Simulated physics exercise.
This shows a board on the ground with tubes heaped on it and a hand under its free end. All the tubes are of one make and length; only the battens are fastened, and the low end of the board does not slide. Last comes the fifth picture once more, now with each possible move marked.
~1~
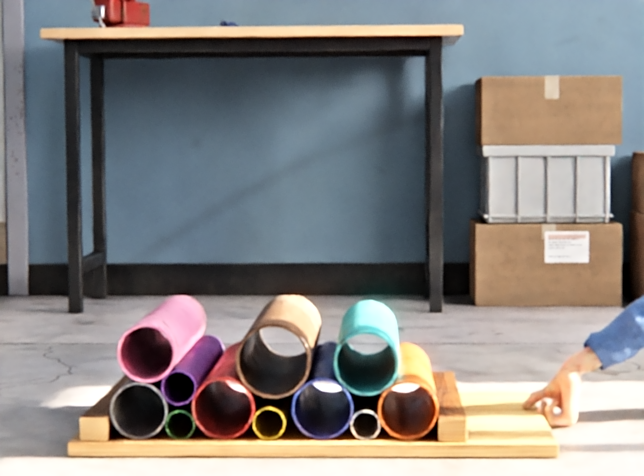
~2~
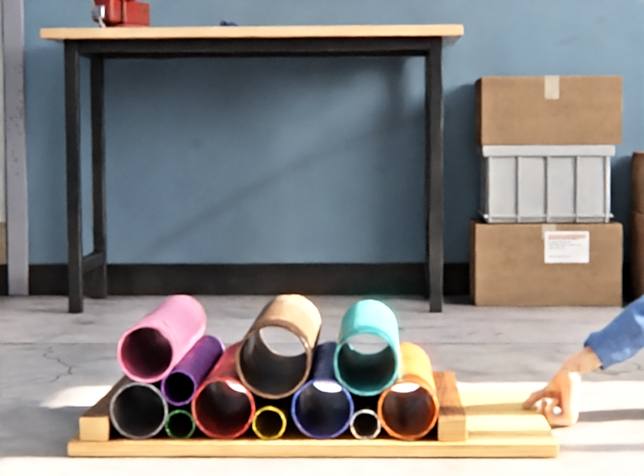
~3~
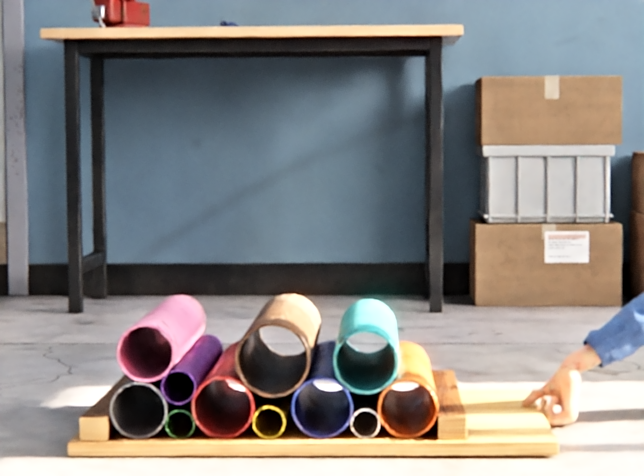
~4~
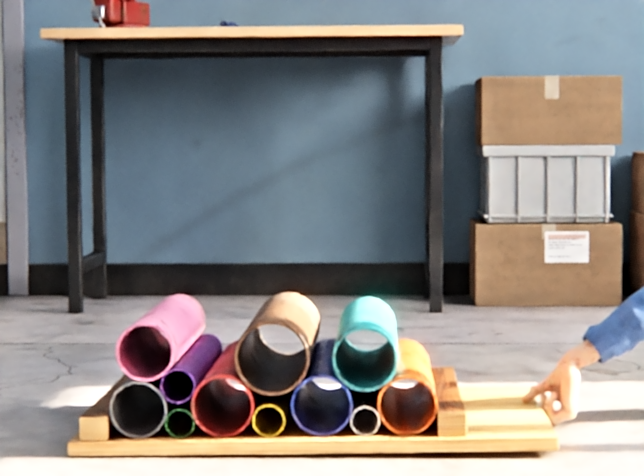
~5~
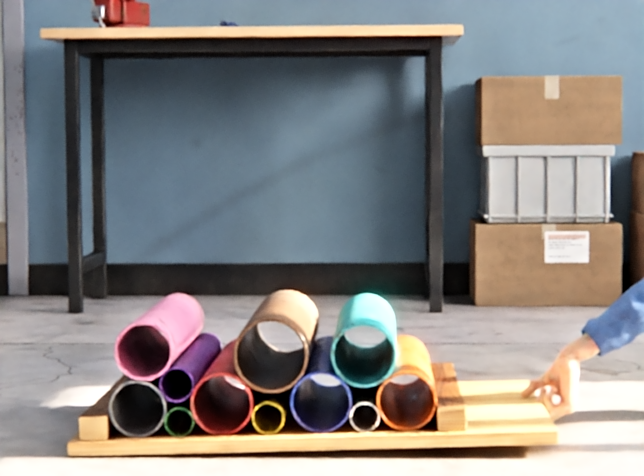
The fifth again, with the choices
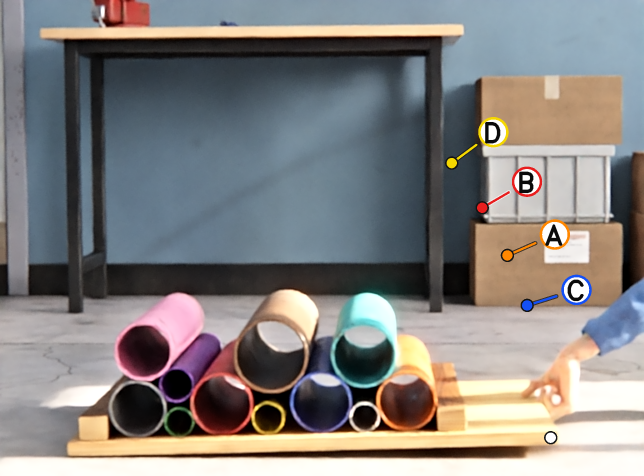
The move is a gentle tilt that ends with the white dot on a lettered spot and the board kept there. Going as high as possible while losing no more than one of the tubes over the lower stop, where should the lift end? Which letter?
The last mark within the limit is D.
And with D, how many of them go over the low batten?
At D the number is one.
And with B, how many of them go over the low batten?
It comes to one.
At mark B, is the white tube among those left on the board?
Yes, with B.
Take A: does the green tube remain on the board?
Yes.
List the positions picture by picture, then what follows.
The first picture shows board (318, 410); grey tube (139, 410).
The second picture shows red tube (223, 408).
The third picture shows board (318, 409); white tube (366, 424); orange tube (408, 408); blue tube (322, 408).
The fourth picture shows board (317, 407); grey tube (138, 409); red tube (223, 406).
The fifth picture shows board (317, 404); grey tube (138, 409).
On the marked copy, A at (507, 256); B at (482, 208); C at (527, 305); D at (452, 163); the white dot at (551, 438).
Taking D. A third of the way, board at 20°.
Two thirds of the way, board at 36°.
When it is over, board at 36°, one over the low batten (pink).
As for the rest, A one over the low batten (pink); B one over the low batten (pink); C one over the low batten (pink).
